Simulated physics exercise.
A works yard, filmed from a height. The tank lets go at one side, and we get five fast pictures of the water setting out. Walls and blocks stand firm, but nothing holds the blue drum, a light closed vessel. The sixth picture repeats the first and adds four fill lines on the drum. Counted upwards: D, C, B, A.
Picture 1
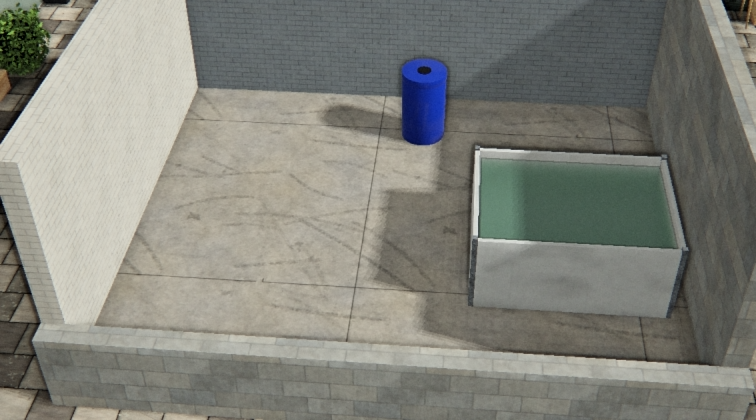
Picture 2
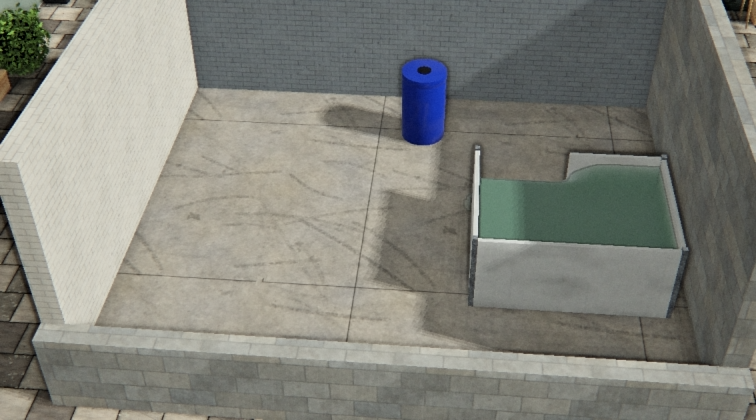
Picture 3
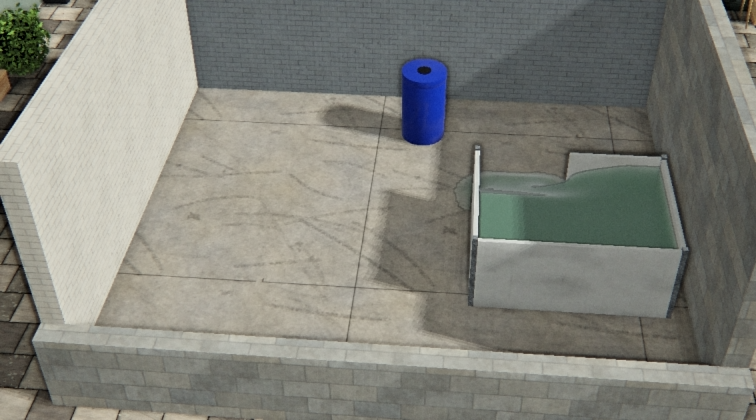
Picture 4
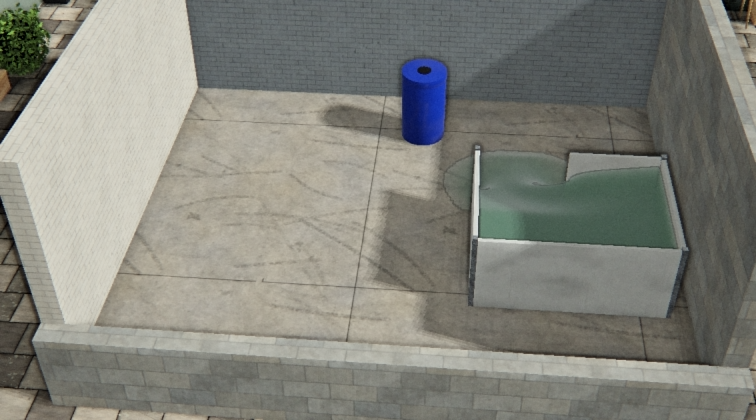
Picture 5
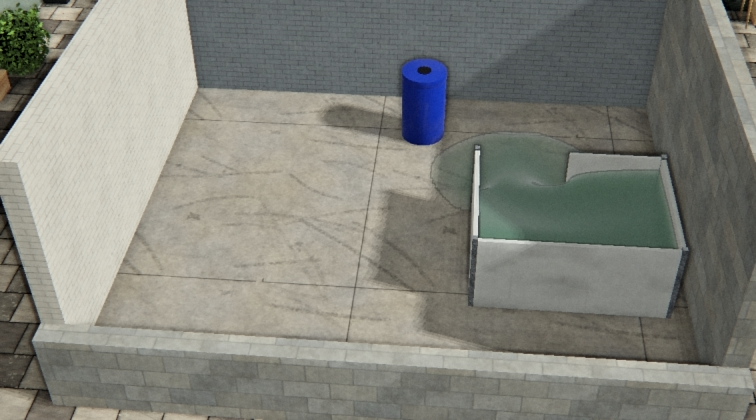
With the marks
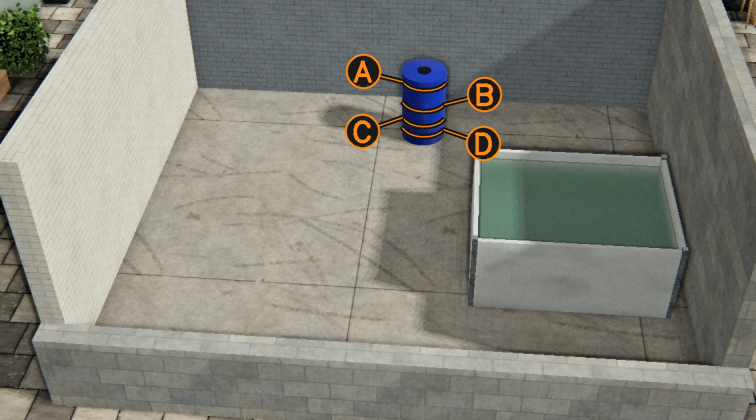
Water pours out through an opened back side of the tank and spreads across the ground.
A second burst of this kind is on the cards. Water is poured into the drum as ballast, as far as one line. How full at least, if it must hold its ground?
The answer is line B.
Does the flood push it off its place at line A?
No, not at all.
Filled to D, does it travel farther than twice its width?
Yes, it does.
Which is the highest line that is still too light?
Line C.
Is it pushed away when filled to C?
Yes.
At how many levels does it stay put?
Two of them.
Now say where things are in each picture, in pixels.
In the first frame, lid of the blue drum at (424, 70); tank full, its middle at (573, 203).
In the second frame, water covers 2 % of the ground, mostly out of sight from here.
In the third frame, 4 % of the ground under water, its edge towards the drum at (464, 183).
In the fourth frame, 6 % of the ground under water, its edge towards the drum at (465, 163).
In the fifth frame, lid of the blue drum at (424, 70); 9 % of the ground under water, its edge towards the drum at (461, 145).
In orange, A at (423, 90); B at (422, 111); C at (422, 126); D at (422, 136); from the bottom up D, C, B, A.
With A, it does not move.
With B, it does not move.
With C, it is pushed about its own width away.
With D, it is pushed about 7 times its own width away.
